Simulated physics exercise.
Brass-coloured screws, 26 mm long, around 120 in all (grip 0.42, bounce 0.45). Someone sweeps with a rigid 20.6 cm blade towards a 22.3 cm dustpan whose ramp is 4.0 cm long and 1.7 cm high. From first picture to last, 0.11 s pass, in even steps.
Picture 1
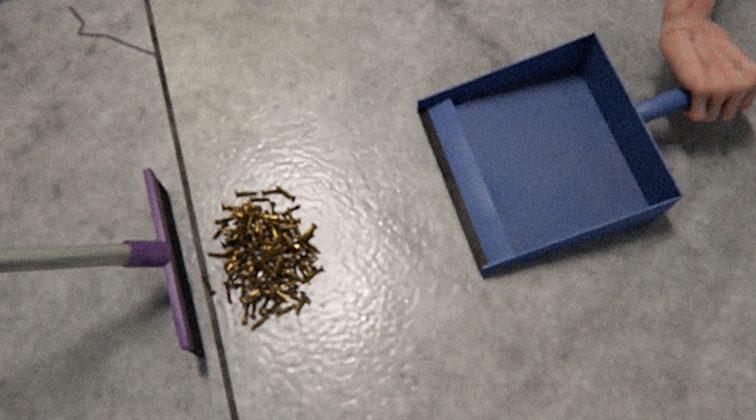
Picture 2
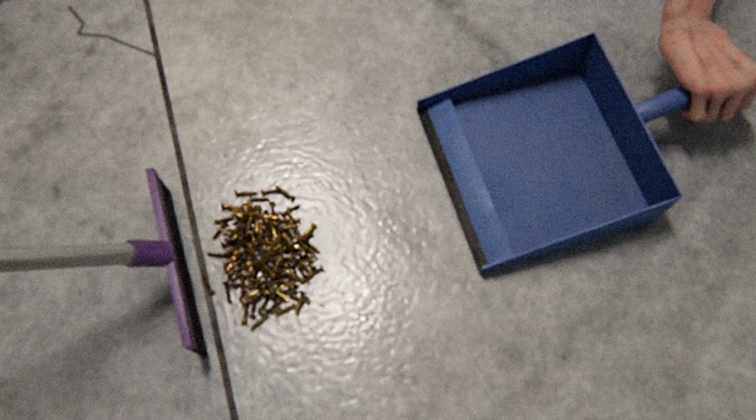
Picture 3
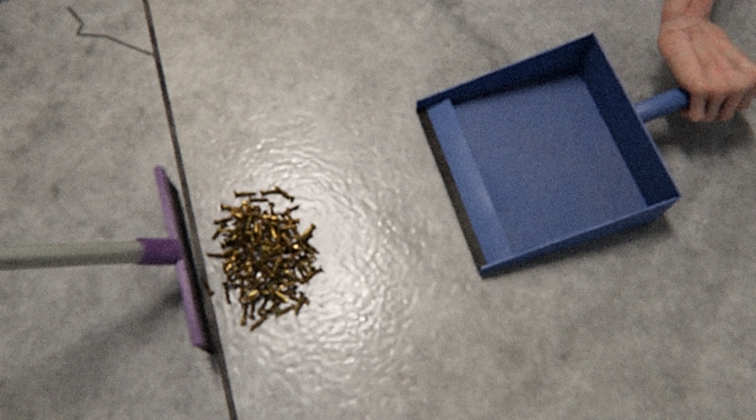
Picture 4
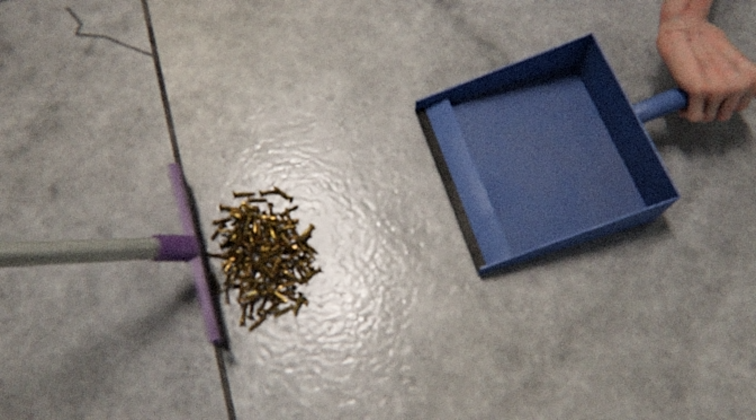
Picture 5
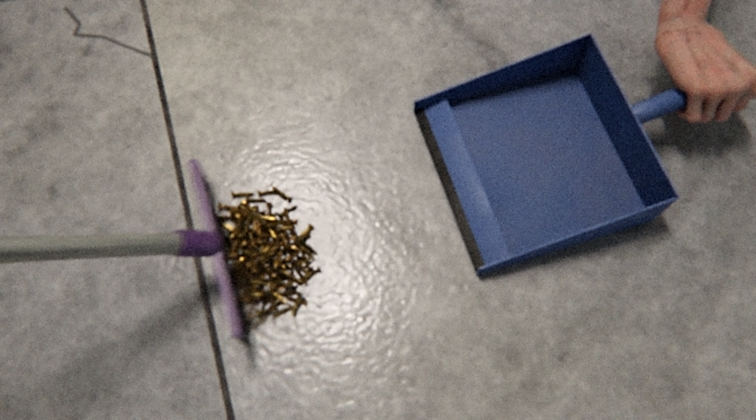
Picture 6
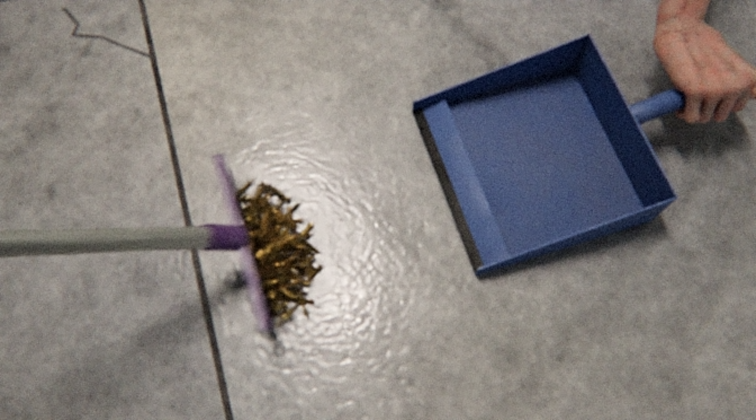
Purple blade on a pale handle sliding right across grey floor into brass-coloured screws, nudging the pile, while a hand holds a blue dustpan.
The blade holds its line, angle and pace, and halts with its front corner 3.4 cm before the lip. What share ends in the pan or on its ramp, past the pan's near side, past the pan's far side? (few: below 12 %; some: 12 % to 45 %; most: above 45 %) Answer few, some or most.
In the pan or on its ramp: Most; past the pan's near side: Few; past the pan's far side: Few.
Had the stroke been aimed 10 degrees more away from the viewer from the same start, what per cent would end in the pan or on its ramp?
In that case some 55 per cent.
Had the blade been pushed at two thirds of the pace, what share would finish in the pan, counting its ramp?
In that case some 25 per cent.
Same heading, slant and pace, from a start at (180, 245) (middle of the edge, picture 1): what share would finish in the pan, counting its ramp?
Some 60 per cent.
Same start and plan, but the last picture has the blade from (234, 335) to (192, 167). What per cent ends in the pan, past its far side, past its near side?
Pan 30, far 0, near 5.
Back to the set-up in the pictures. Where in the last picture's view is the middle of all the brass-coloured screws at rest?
Around (457, 199).
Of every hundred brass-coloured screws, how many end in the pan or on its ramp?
Some 55 per cent.
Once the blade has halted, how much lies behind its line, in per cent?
Some 0 per cent.
Then, 0.09 s after the last picture, middle of the blade 11 cm from the lip; 0 % over the lip, far side 0 %, near side 0 %.
Then, 0.15 s after the last picture, middle of the blade 5 cm from the lip; 5 % over the lip, far side 0 %, near side 5 %.
Then, 0.34 s after the last picture, middle of the blade 4 cm from the lip; 60 % over the lip, far side 5 %, near side 10 %.
In the end, pan 55 %, near side 10 %, far side 5 %, in front of the lip or behind the blade 30 %.
